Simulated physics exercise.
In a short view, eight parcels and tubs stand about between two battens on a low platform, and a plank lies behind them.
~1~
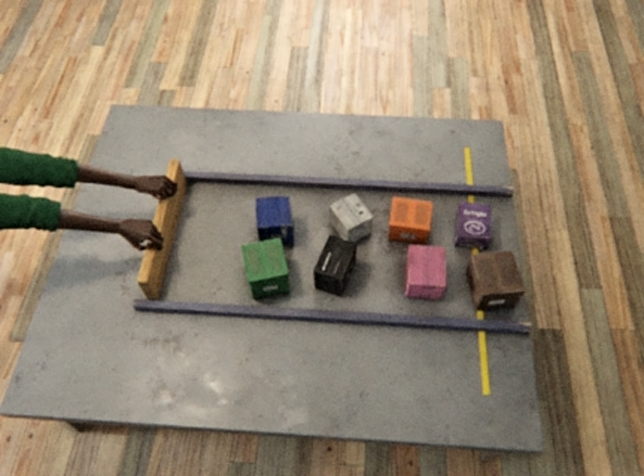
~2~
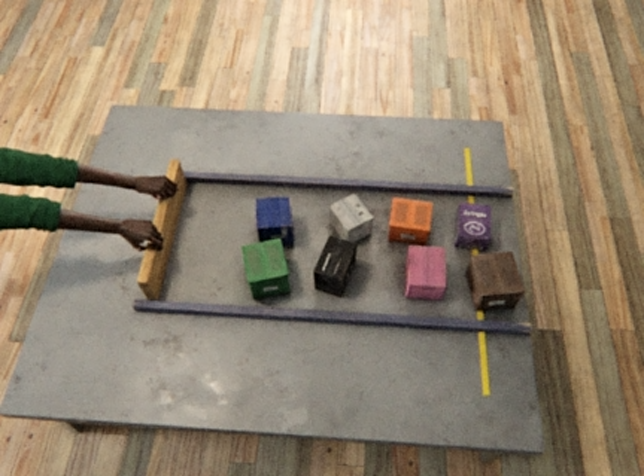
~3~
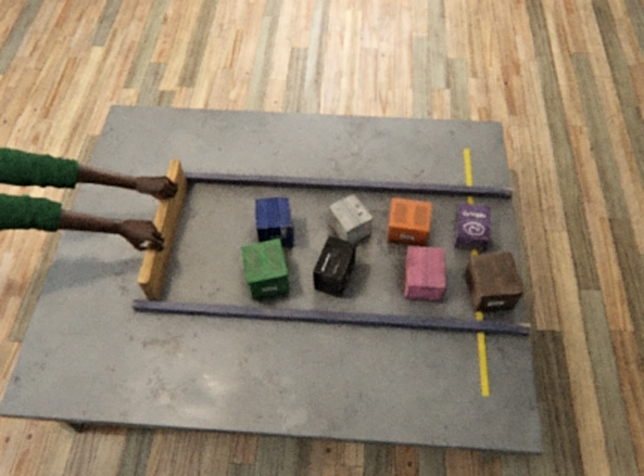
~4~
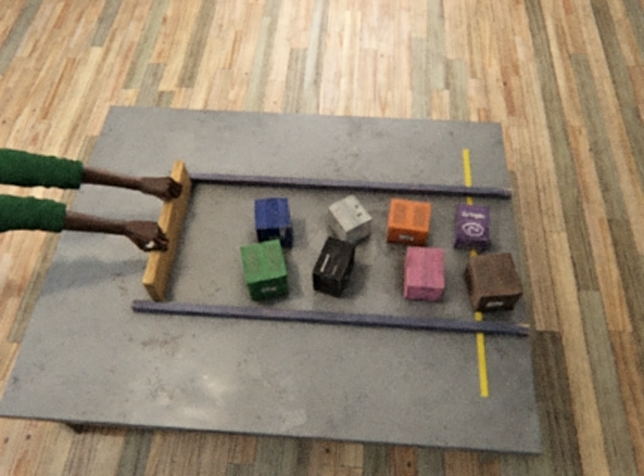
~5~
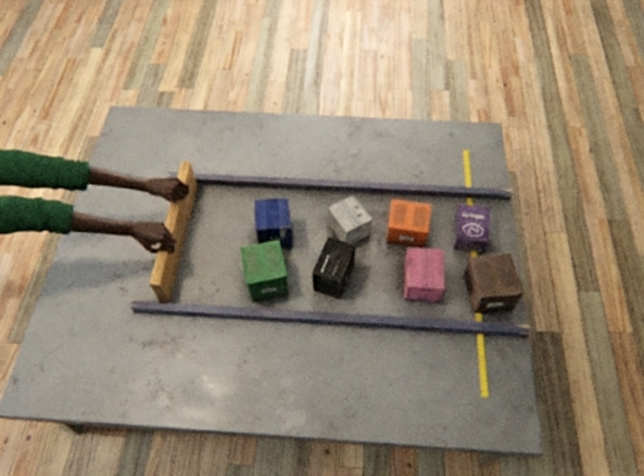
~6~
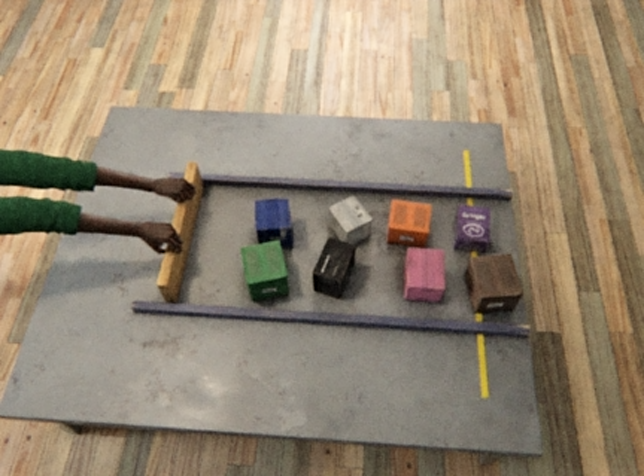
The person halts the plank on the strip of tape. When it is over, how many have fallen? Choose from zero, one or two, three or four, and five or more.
When it is over, five or more have fallen.
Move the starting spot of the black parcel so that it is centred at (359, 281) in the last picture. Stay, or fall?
It drops over the edge from there.
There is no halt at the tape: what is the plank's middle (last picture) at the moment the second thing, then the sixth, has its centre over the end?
The middle is near (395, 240) first and near (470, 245) after.
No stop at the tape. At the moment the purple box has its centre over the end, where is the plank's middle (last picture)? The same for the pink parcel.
(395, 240) and then (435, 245), give or take.
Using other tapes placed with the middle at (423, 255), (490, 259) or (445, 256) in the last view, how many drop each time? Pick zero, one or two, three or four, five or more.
Going through the places as listed, I'd say 1 or 2, then five or more, then three to four.
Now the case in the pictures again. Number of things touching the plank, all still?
The figure is 2.
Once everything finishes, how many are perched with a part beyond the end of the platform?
0.
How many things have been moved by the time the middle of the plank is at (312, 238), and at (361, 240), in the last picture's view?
It comes to 4 for the first spot, 7 for the other.
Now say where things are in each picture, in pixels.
Brown tote (493, 281); purple box (473, 226); pink parcel (426, 272); plank (165, 228); tape (476, 255), in the first picture.
Purple box (473, 226); black parcel (335, 266), in the second picture.
Pink parcel (425, 273); blue box (275, 223), in the third picture.
Brown tote (492, 283); green tote (265, 271), in the fourth picture.
Purple box (472, 228); white parcel (350, 221), in the fifth picture.
Brown tote (492, 284); purple box (472, 229); pink parcel (424, 275); plank (182, 231); tape (475, 258), in the sixth picture.
A little later, none off yet; brown tote at rest near (492, 284); purple box at rest near (472, 229); pink parcel at rest near (424, 275).
Next, none off yet; brown tote at rest near (492, 284); purple box at rest near (472, 229); pink parcel shifted a little near (431, 274).
Later still, one off so far; brown tote tilted well over near (553, 298); purple box tilted well over near (537, 246); pink parcel shifted well along near (508, 278).
When it is over, the number that fall off is five or more; down, black parcel, white parcel, orange tote, pink parcel, purple box and brown tote.
